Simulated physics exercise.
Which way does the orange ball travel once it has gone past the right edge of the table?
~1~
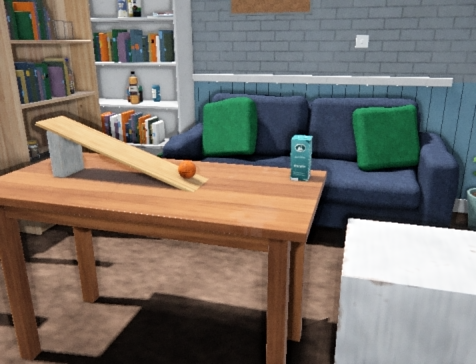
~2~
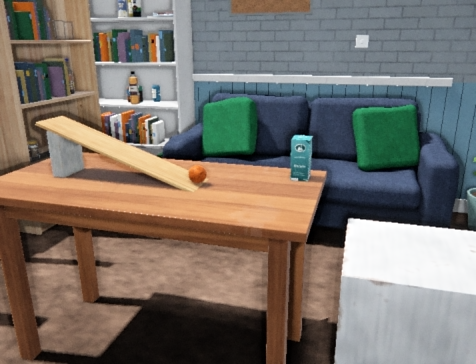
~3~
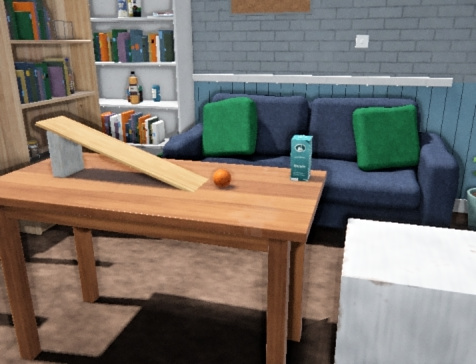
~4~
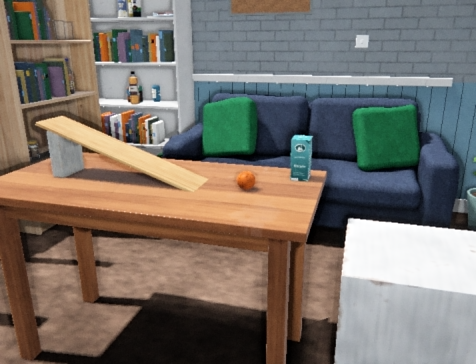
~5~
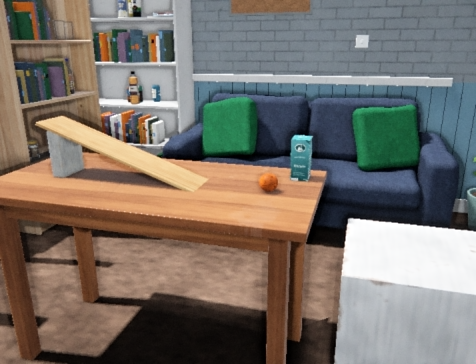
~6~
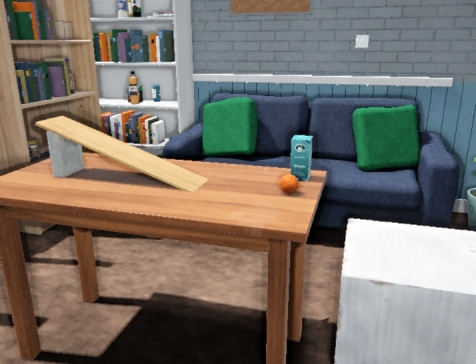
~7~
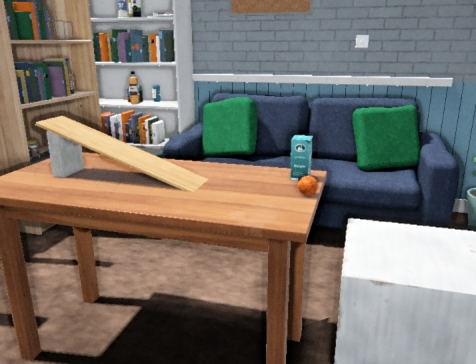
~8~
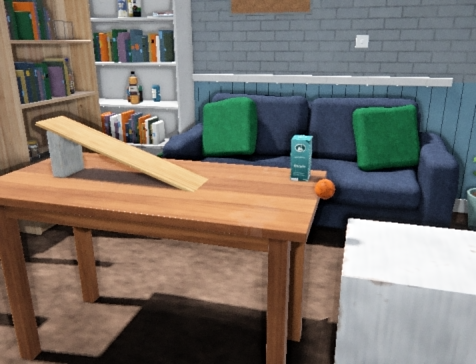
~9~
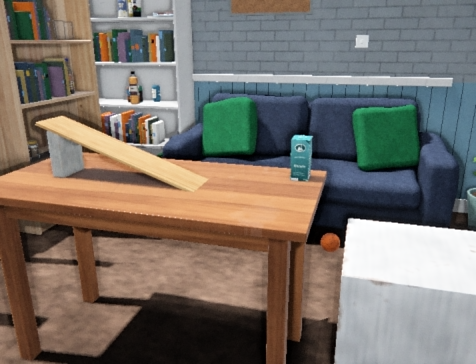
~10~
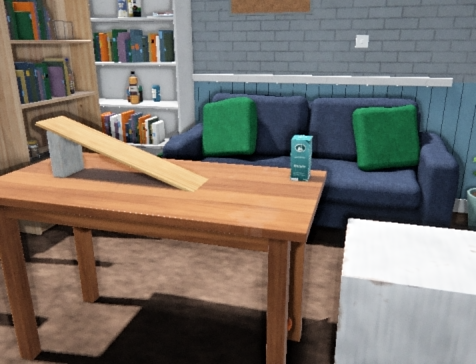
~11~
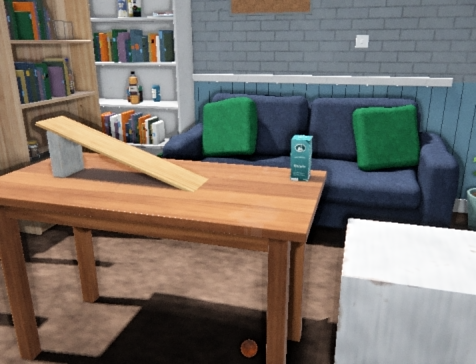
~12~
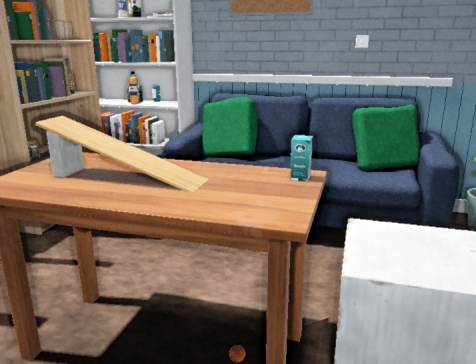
It moves down, falling into the gap between the table and the white cabinet toward the floor.
